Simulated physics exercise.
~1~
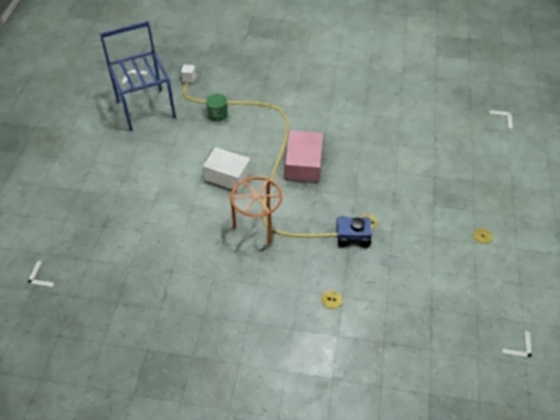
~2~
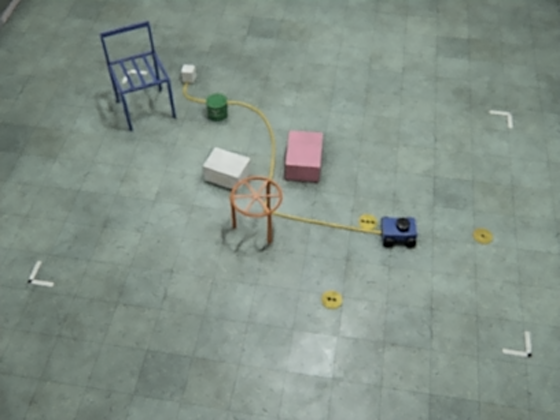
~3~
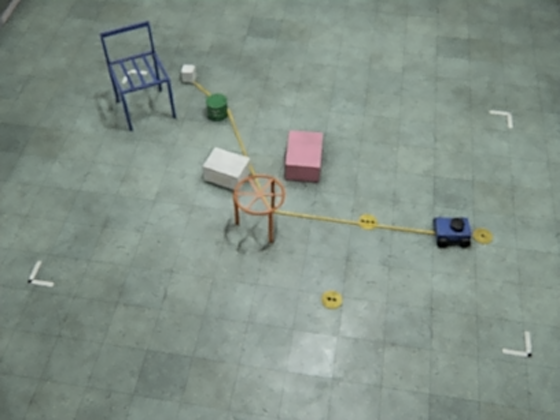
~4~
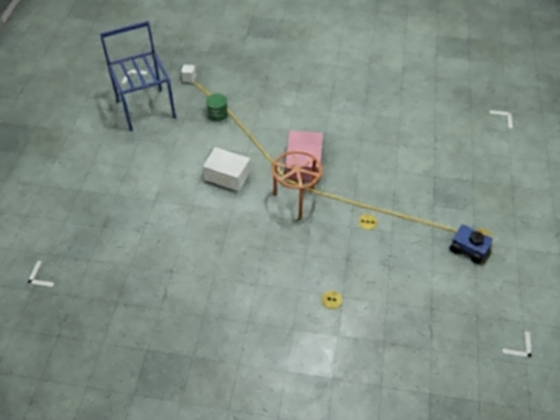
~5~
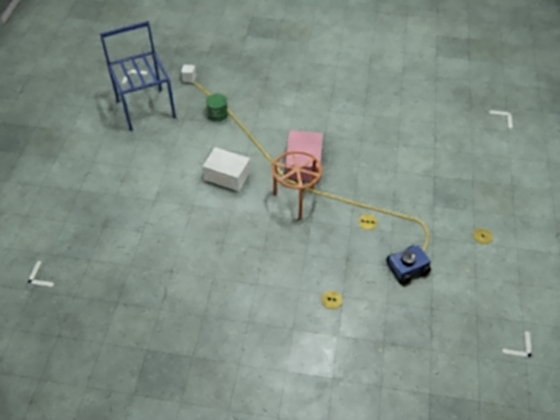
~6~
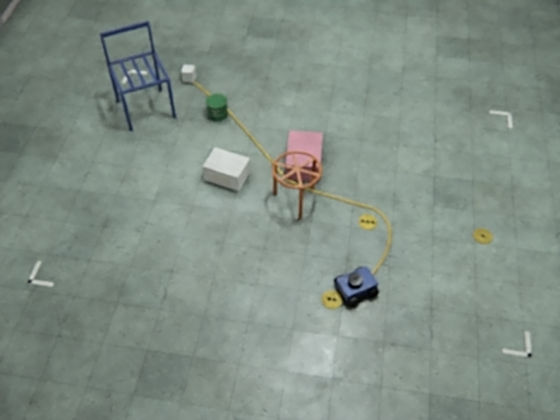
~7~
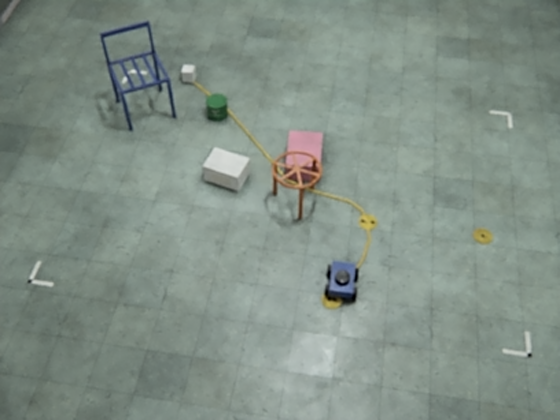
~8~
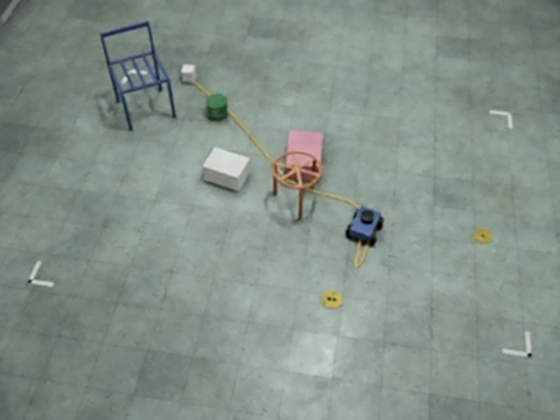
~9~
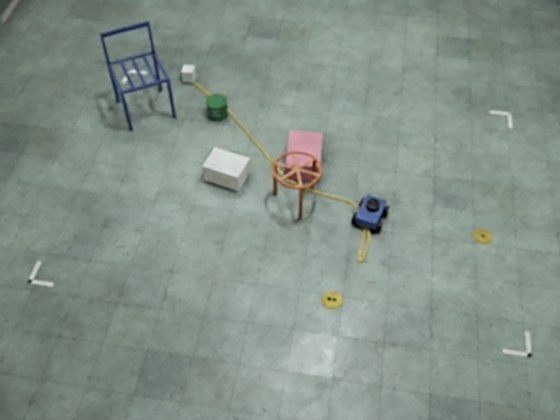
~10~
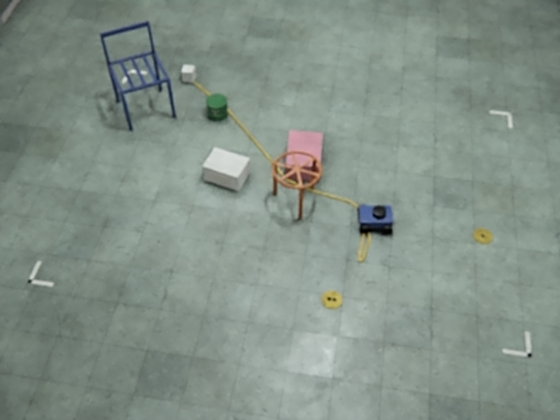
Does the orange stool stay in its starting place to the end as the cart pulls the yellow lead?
No, the lead drags the orange stool to the right and up toward the pink crate. It stays there, away from where it started, while the cart turns back.
